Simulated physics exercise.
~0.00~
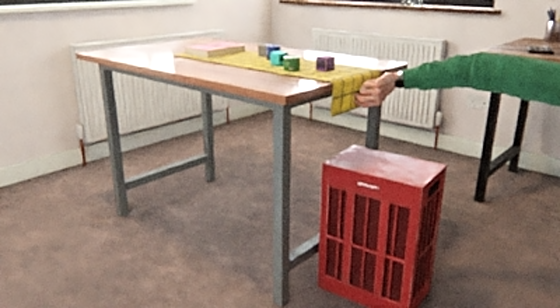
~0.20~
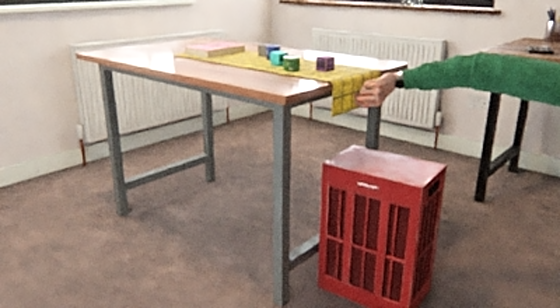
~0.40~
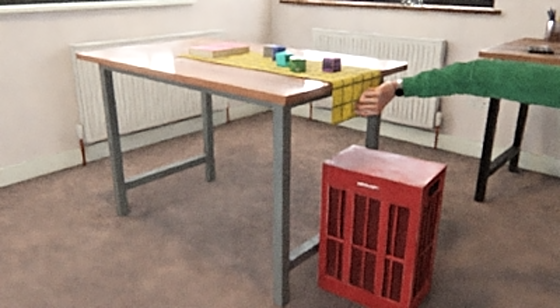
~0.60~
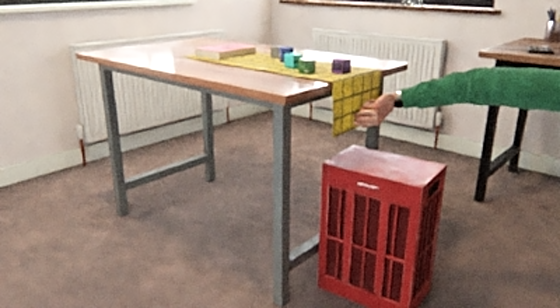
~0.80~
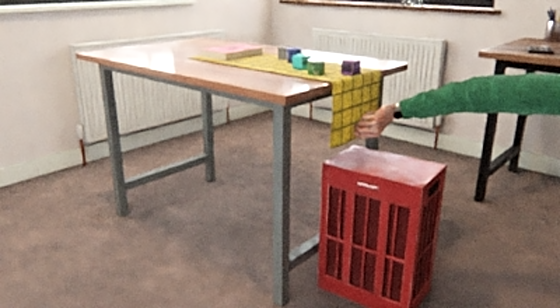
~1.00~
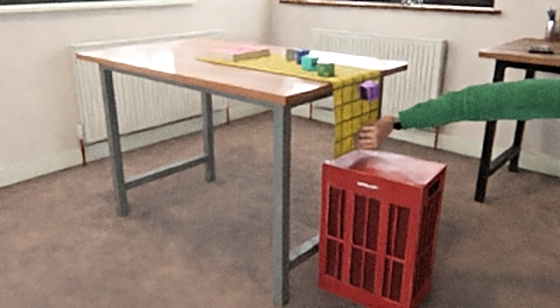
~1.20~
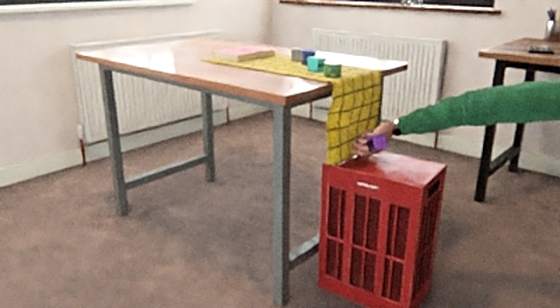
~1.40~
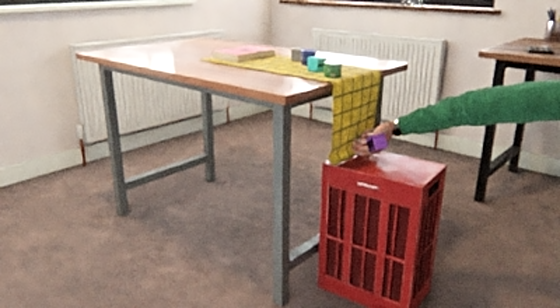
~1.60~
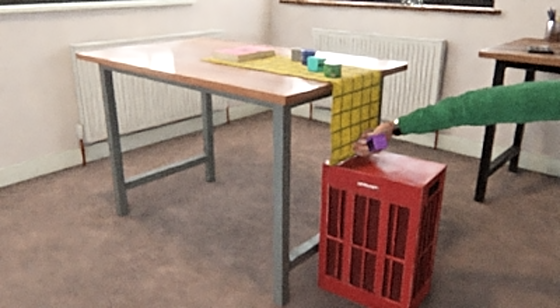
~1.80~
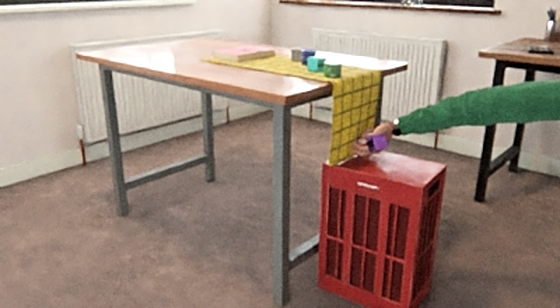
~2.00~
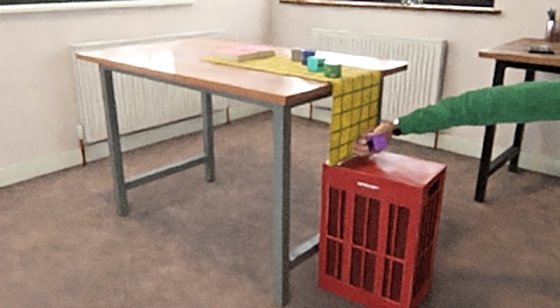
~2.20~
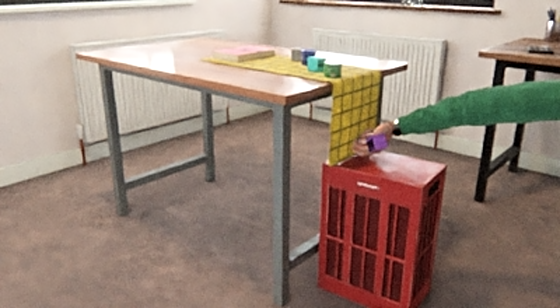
The footage shows a green-sleeved arm slowly pulling a yellow tablecloth down over a table's edge, drawing small blocks rightward, until the purple one tips off and ends by the hand as the hem reaches the red crate, leaving the others on the table.
